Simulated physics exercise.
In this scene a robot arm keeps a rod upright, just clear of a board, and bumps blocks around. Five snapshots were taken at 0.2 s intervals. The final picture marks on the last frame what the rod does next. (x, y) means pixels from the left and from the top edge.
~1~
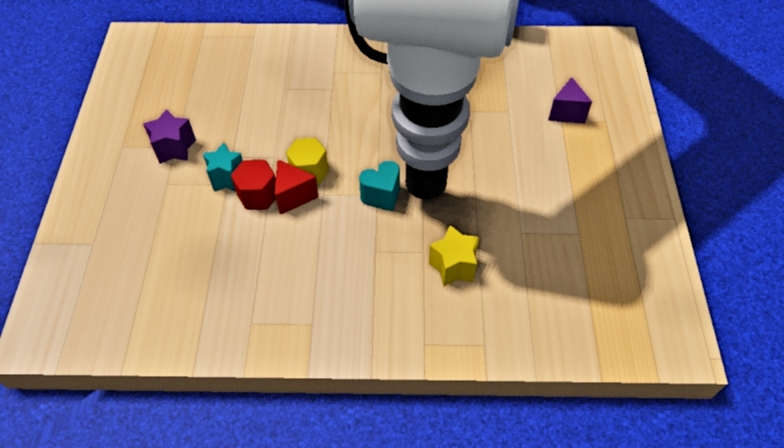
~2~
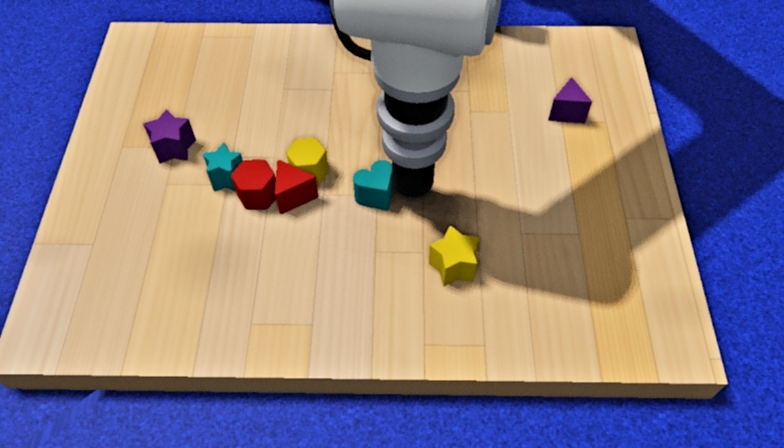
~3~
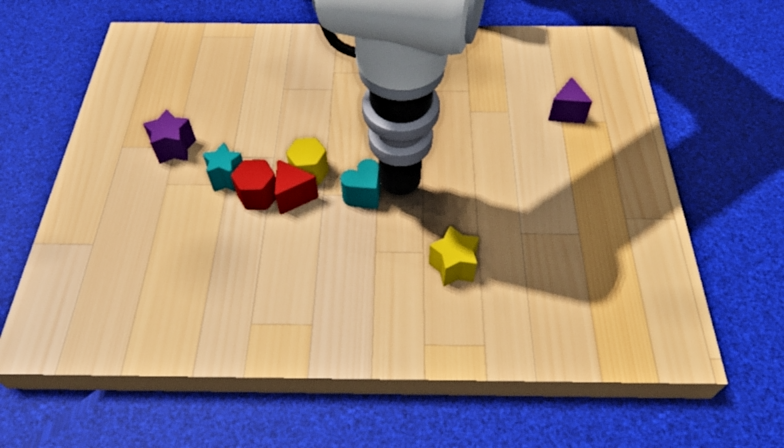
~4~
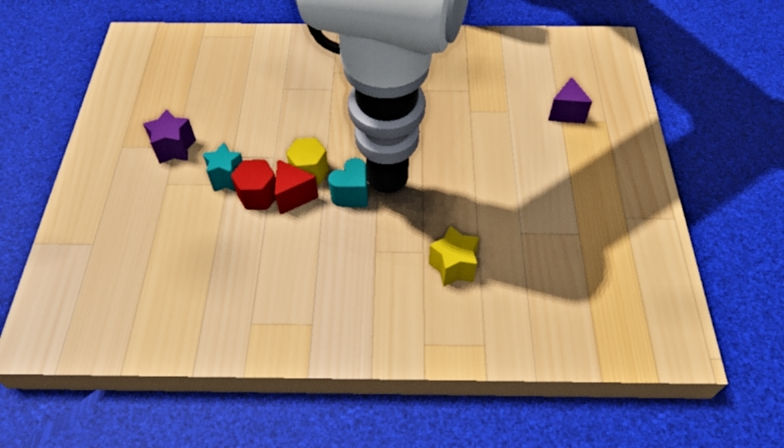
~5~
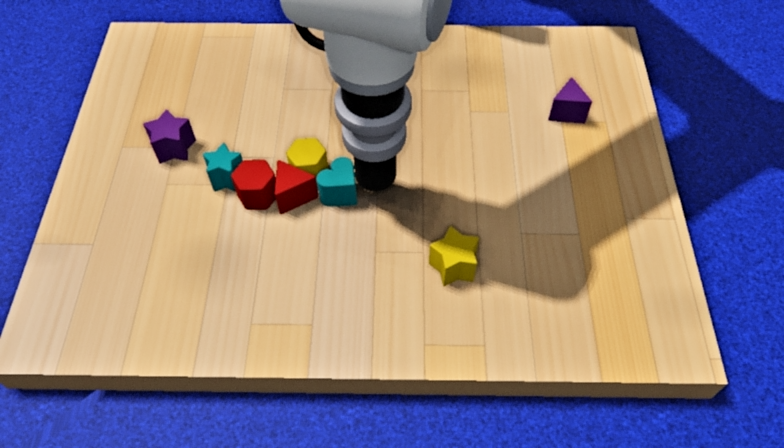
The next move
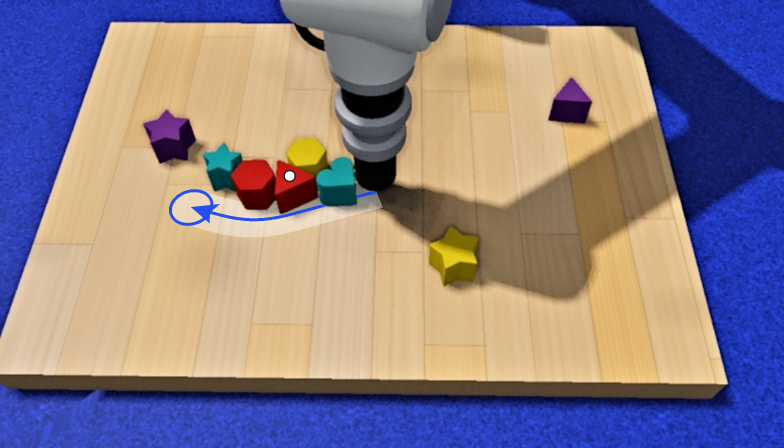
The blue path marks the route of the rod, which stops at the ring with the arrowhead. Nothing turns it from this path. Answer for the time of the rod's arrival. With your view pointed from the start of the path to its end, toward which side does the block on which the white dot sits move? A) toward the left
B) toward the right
Correct choice: A.
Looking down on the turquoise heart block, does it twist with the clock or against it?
The twist is anticlockwise.
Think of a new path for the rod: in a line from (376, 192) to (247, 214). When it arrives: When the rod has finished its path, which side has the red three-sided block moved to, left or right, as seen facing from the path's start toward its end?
It shifts to the left.
Path on the board, from (376, 192) through (315, 208) and (252, 220) to (191, 207); the dot is on the red three-sided block.
On the path given first. One third of the way, rod at (312, 193); turquoise star block at (214, 154), turned 25° clockwise; red hexagonal block at (237, 174); red three-sided block at (253, 199), turned 75° clockwise; turquoise heart block at (281, 209), turned 30° anticlockwise.
Two thirds of the way, rod at (246, 205); turquoise star block at (209, 149), turned 35° clockwise; red hexagonal block at (226, 172), turned 30° clockwise; red three-sided block at (205, 207), turned 70° clockwise; turquoise heart block at (236, 232), turned 80° anticlockwise.
At the end, rod at (185, 192); turquoise star block at (201, 129), turned 70° clockwise; red hexagonal block at (197, 155), turned 75° clockwise; red three-sided block at (158, 211); yellow hexagonal block in place; turquoise heart block at (235, 232), turned 85° anticlockwise.
